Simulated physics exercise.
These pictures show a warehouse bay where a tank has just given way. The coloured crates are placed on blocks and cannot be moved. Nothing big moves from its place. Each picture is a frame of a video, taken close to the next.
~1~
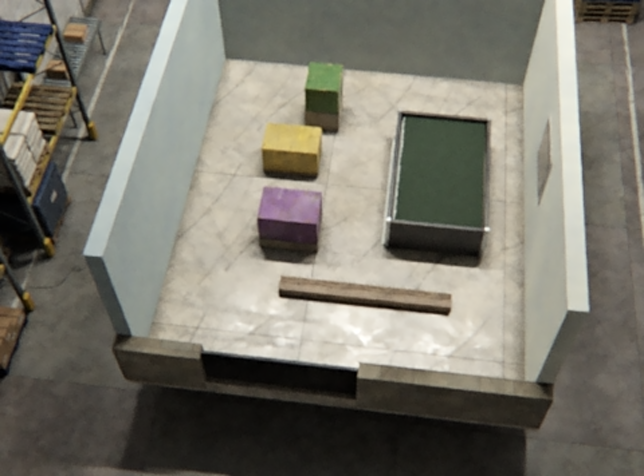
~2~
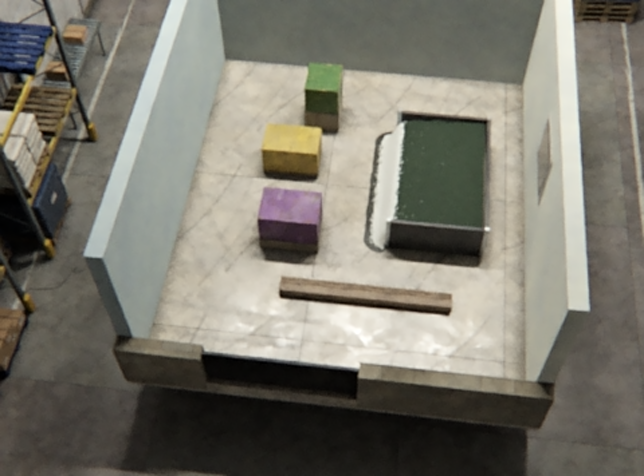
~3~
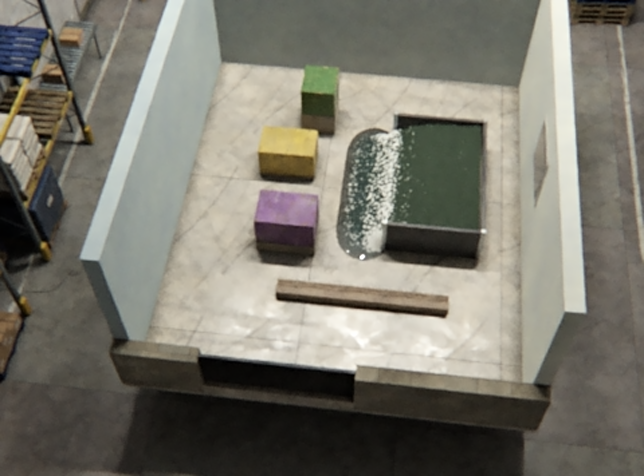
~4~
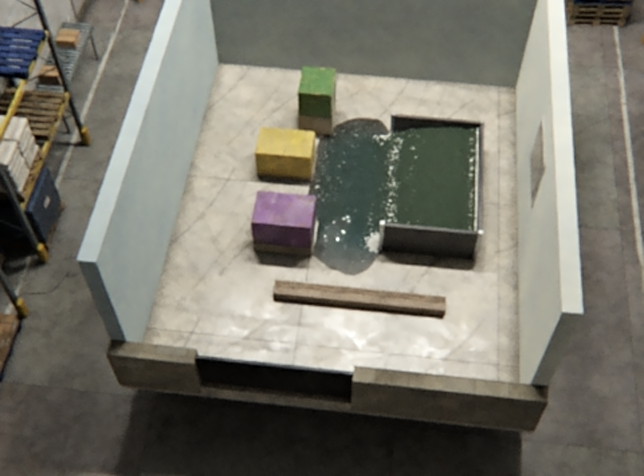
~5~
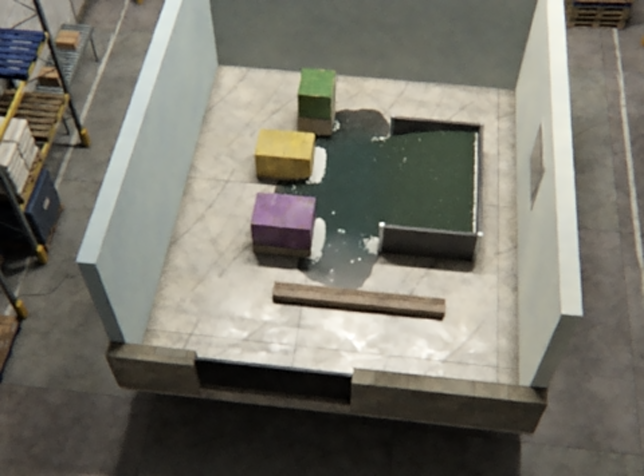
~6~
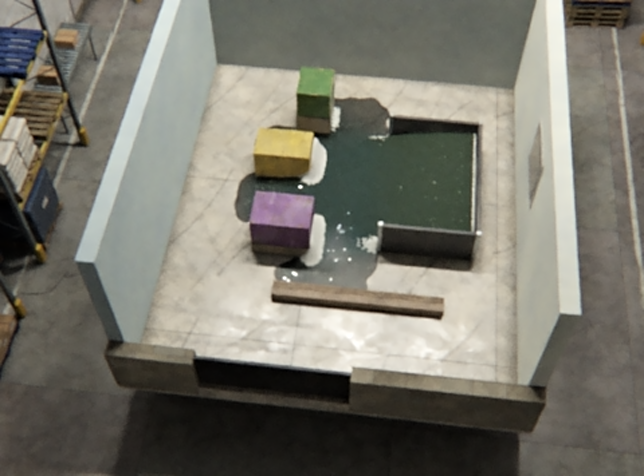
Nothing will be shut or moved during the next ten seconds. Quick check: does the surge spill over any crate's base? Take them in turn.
Result: Green crate dry, purple crate wet, yellow crate wet.
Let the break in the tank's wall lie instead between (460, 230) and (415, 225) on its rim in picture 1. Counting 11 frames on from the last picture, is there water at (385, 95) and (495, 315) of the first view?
The first spot is unreached, the second submerged.
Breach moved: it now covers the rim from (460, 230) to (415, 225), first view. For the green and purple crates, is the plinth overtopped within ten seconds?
In short: Green crate escapes it, purple crate remains dry.
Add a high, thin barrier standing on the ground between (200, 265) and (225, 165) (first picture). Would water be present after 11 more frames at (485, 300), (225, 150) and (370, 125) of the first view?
Taking the three spots in order: Spared, soaked, soaked.
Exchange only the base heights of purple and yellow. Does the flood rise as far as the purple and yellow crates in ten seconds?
I'd say the purple crate gets swamped and the yellow crate gets swamped.
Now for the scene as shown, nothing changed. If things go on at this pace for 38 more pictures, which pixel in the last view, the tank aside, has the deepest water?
Deepest spot: Near (136, 365).
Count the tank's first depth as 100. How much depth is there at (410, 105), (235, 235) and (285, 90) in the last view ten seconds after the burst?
The three come to near 14, 8 and 8 per cent respectively.
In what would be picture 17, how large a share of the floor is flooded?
It comes out near 50 percent.
A moment on, water covers 30 % of the floor; the green crate water round its plinth, the purple crate water round its plinth, the yellow crate water round its plinth.
Next, water covers 50 % of the floor; the green crate water round its plinth, the purple crate water round its plinth, the yellow crate water round its plinth.
Then, water covers 70 % of the floor; the green crate water round its plinth, the purple crate water round its plinth, the yellow crate water round its plinth.
Later, water covers 100 % of the floor; the green crate water round its plinth, the purple crate water round its plinth, the yellow crate water round its plinth.
In the end, water covers 100 % of the floor; the green crate stayed above the water, the purple crate was topped, the yellow crate was topped.
